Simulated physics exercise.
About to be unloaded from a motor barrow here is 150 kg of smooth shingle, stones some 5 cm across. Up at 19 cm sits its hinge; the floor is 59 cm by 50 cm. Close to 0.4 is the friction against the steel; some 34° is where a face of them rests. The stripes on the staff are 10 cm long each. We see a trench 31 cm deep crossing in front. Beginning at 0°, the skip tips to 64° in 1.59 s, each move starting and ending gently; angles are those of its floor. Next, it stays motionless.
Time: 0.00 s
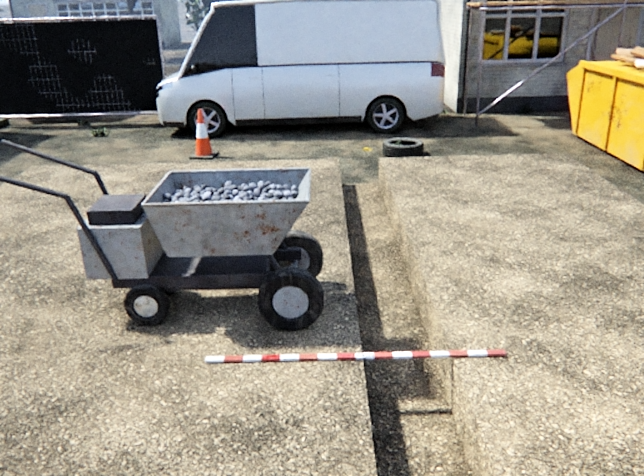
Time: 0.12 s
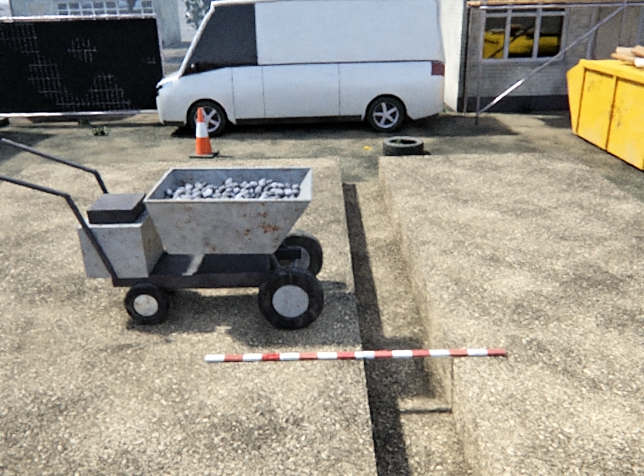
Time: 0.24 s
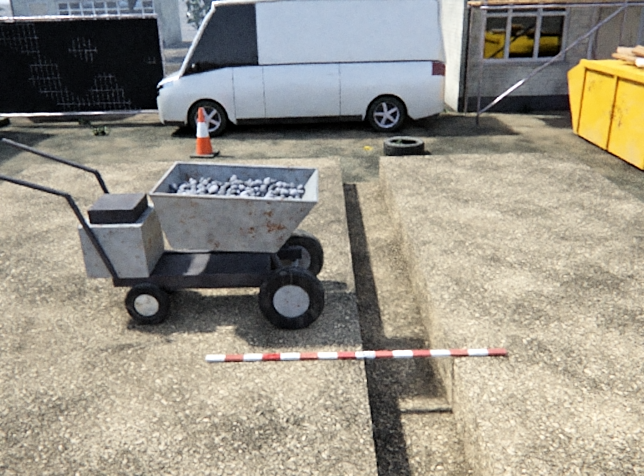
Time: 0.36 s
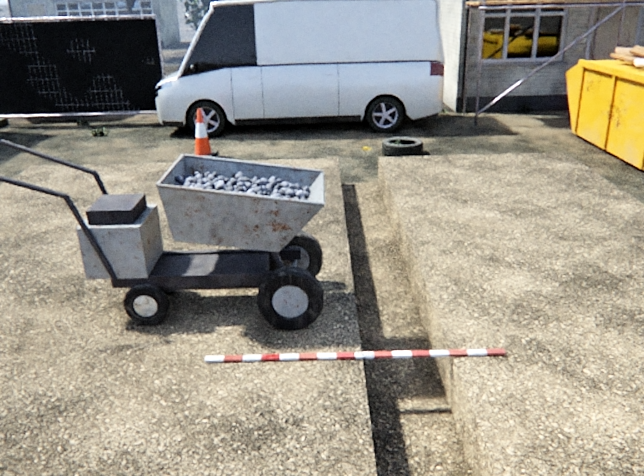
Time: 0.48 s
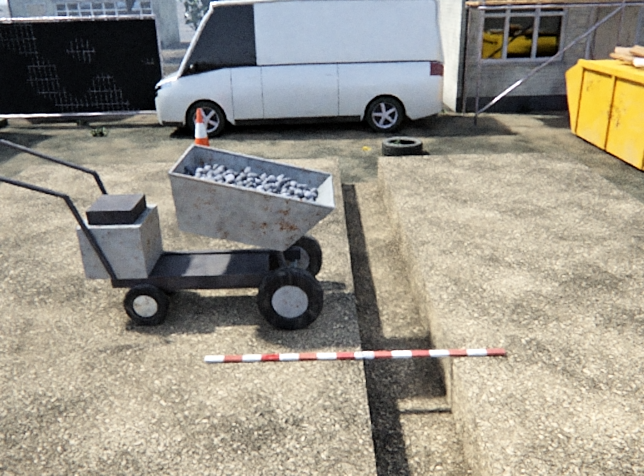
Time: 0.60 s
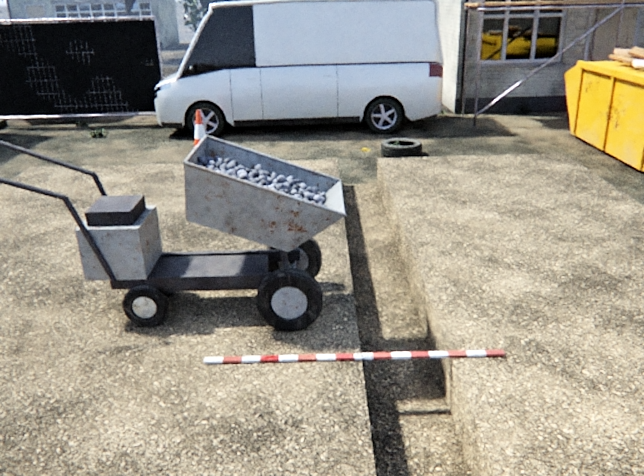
Grey skip of smooth stones on a motor barrow tilting gradually down to the right beside a trench, the wheels staying still.
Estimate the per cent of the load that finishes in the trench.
Roughly 64 percent.
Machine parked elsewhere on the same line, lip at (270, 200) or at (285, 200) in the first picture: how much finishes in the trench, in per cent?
First place roughly 90%, second roughly 80%.
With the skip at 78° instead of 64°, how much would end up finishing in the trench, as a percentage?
Roughly 65 percent.
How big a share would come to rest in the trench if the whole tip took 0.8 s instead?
In that case some 45 per cent.
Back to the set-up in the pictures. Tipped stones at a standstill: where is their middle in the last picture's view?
Roughly at pixel (413, 331).
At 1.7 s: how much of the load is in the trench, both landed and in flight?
I'd say near 25 per cent at that time.
After 1.2 s the floor is at 54°; 100 % in the skip; the foremost stones are at (378, 234).
After 1.7 s the floor is at 64°; 67 % in the skip, 23 % in the trench, 10 % past the trench; the foremost stones are at (468, 296).
After 2.0 s the floor is at 64°; 42 % in the skip, 34 % in the trench, 24 % past the trench; the foremost stones are at (540, 302).
After 4.0 s the floor is at 64°; 12 % in the skip, 64 % in the trench, 25 % past the trench; the foremost stones are at (577, 297).
